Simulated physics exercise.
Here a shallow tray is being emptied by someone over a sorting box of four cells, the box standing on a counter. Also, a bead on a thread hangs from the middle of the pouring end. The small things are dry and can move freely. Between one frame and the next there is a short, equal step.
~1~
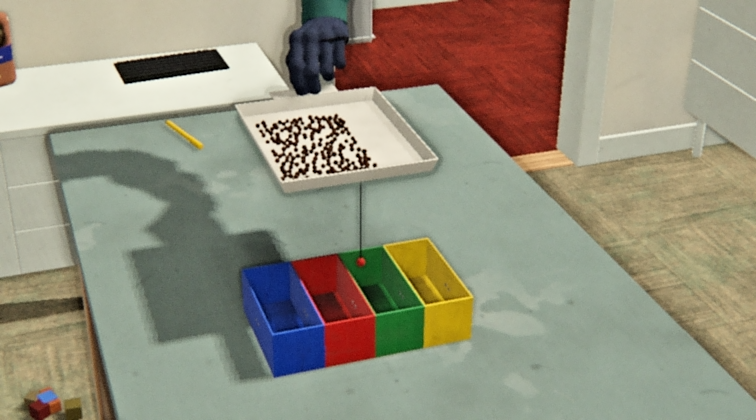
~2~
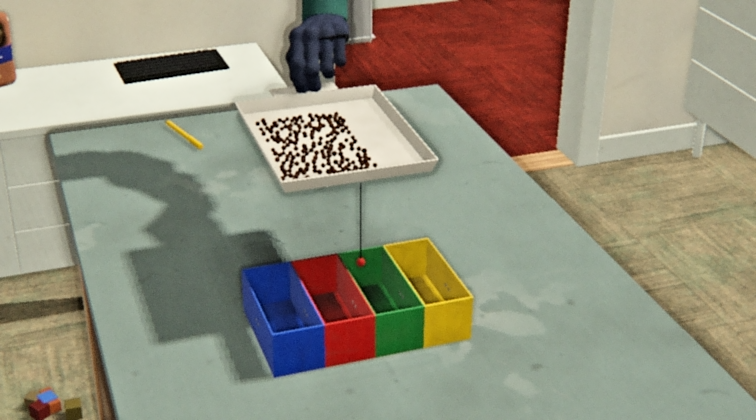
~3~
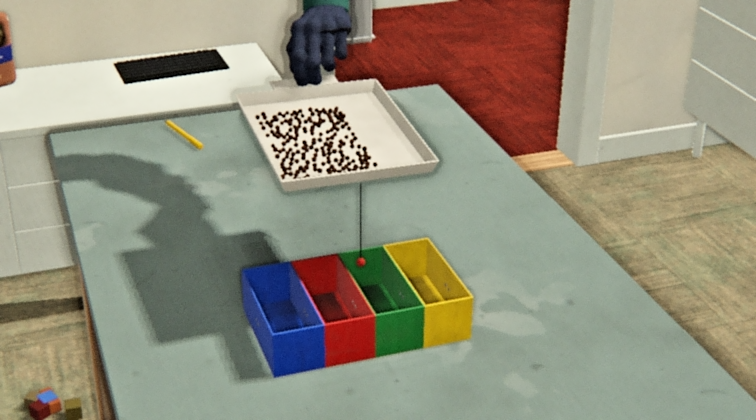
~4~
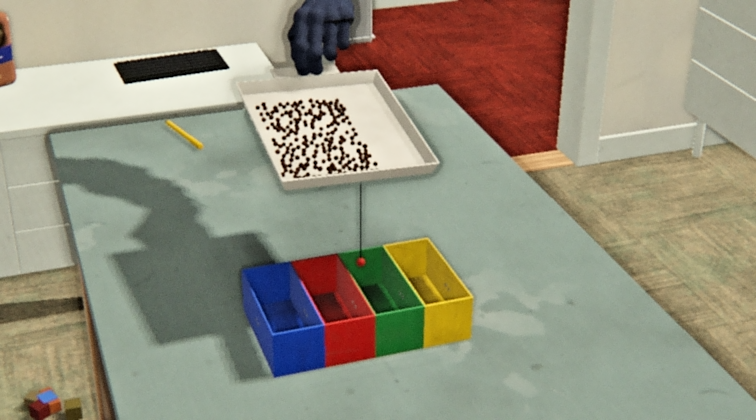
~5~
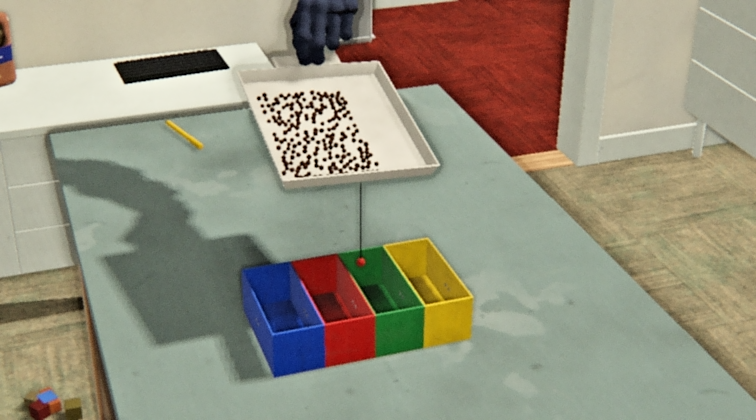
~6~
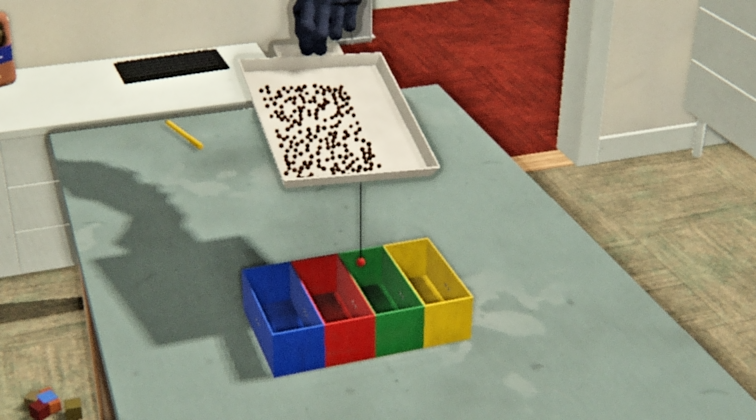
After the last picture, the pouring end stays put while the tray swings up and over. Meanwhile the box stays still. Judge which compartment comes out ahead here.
I would say the yellow compartment.
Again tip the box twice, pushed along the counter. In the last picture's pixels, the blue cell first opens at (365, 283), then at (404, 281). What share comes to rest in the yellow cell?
You'd get 0 in a hundred the first time and 0 in a hundred the second.
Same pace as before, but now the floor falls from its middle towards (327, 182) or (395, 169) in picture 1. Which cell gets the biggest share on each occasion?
That blue cell, then the cell in yellow.
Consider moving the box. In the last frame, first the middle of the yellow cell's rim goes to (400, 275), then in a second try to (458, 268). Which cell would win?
For the first position it is the yellow one, and for the second it is the green cell.
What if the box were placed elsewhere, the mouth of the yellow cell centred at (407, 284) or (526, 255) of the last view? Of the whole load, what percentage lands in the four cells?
First 60 %, then 90 %.
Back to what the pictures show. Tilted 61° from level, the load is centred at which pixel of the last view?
I'd put the middle close to (378, 173).
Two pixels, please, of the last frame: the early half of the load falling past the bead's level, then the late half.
Around (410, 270), followed by around (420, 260).
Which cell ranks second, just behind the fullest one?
That green cell.
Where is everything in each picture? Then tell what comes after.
Corners of the pouring end (285, 179) and (432, 158), level; middle of the load (314, 147), allspice berries; bead on its thread (361, 262); blue cell (299, 347); red cell (350, 337); green cell (400, 328); yellow cell (448, 318), in the first frame.
Corners of the pouring end (285, 179) and (432, 158), level; middle of the load (314, 146), in the second frame.
Corners of the pouring end (286, 179) and (433, 159), tipped barely, lowest at the right corner; middle of the load (314, 143), in the third frame.
Corners of the pouring end (286, 178) and (433, 161), tipped a little, lowest at the right corner; middle of the load (314, 138), in the fourth frame.
Corners of the pouring end (287, 177) and (434, 163), tipped a little, lowest at the right corner; middle of the load (315, 133), in the fifth frame.
Corners of the pouring end (288, 176) and (434, 164), tipped clearly, lowest at the right corner; middle of the load (318, 131), roughly two thirds on the move; blue cell (299, 347); red cell (350, 337); green cell (400, 328); yellow cell (448, 318), in the sixth frame.
Just after the last frame, tray tipped steeply; almost all on the tray; just a few in the yellow cell; just a few in the green cell; about a tenth falling or outside the box.
A moment on, tray tipped right over; about a tenth on the tray; roughly a third in the yellow cell; roughly a quarter in the green cell; just a few in the red cell; roughly a quarter falling or outside the box.
Further on, tray tipped past a quarter turn; roughly two thirds in the yellow cell; roughly a third in the green cell; just a few in the red cell; just a few falling or outside the box.
When it is over, tray tipped past a quarter turn; roughly two thirds in the yellow cell; roughly a third in the green cell; just a few in the red cell; not one in the blue cell; just a few outside the box.
